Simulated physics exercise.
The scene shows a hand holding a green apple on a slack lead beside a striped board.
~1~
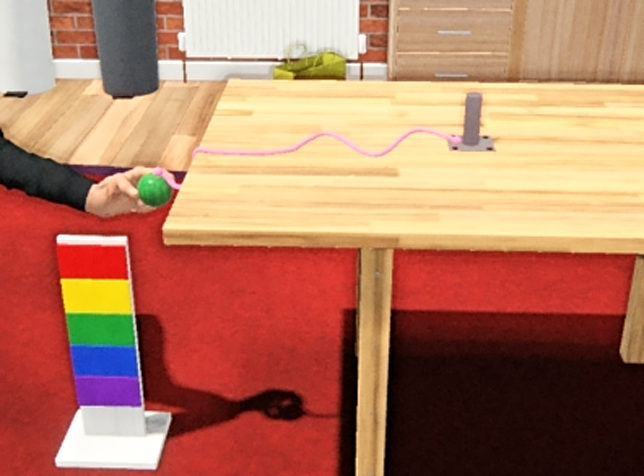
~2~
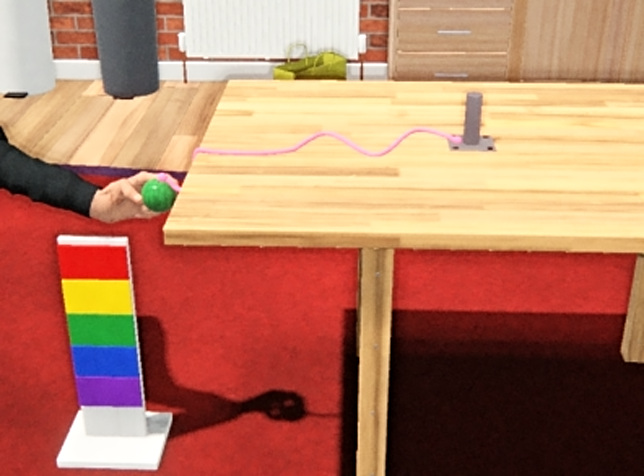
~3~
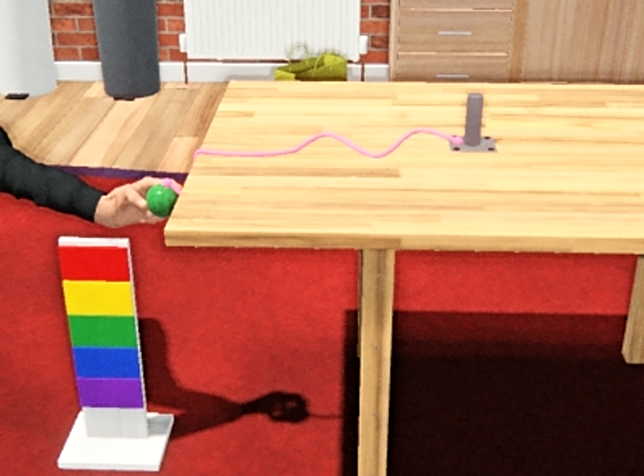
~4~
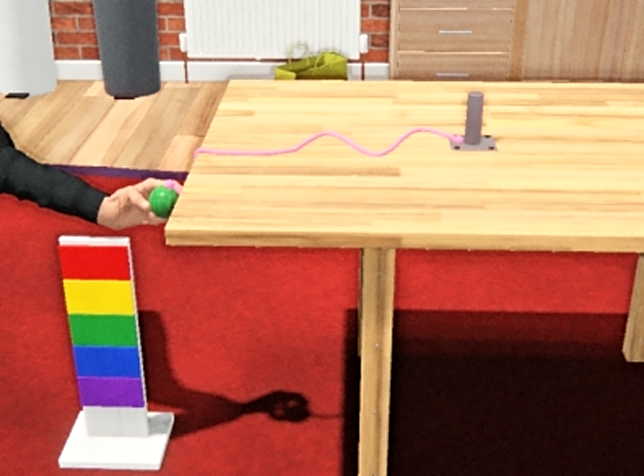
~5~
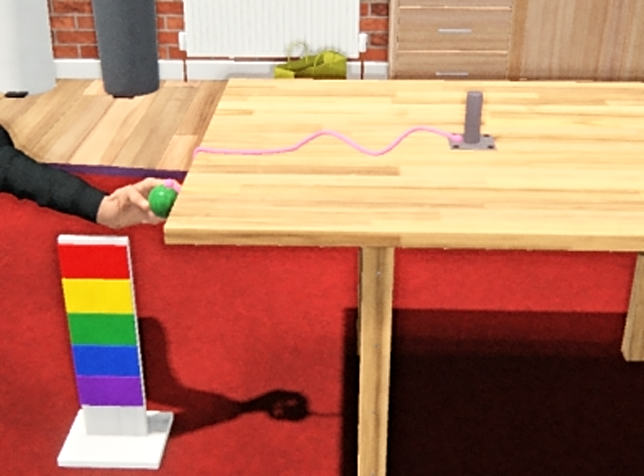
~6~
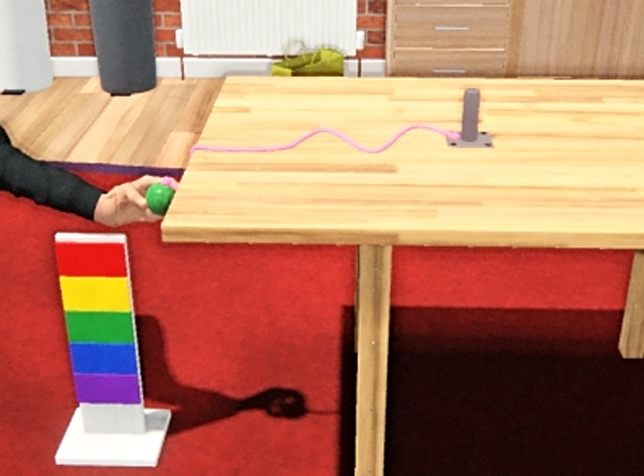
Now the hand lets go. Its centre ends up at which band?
At the green one.
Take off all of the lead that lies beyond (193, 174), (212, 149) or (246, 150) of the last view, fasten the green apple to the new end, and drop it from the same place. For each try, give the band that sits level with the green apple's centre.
For the first: Yellow; for the second: Red; for the third: None, it hangs higher.
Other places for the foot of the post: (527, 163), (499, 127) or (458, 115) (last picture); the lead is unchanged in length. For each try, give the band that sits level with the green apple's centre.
Taking each post in turn, it's yellow, then yellow, then green.
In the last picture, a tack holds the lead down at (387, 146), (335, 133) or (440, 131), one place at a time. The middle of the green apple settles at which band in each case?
Results, in sequence: Yellow / red / green.
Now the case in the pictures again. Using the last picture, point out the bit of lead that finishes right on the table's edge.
(302, 139).
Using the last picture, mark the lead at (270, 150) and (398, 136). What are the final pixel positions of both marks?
The first moves to (198, 187), the second to (368, 140).
Soon after, apple near (179, 327); level with green.
After that, apple near (232, 326); level with green.
And then, apple near (198, 328); level with green.
In the end, apple near (207, 328); level with green. At green.
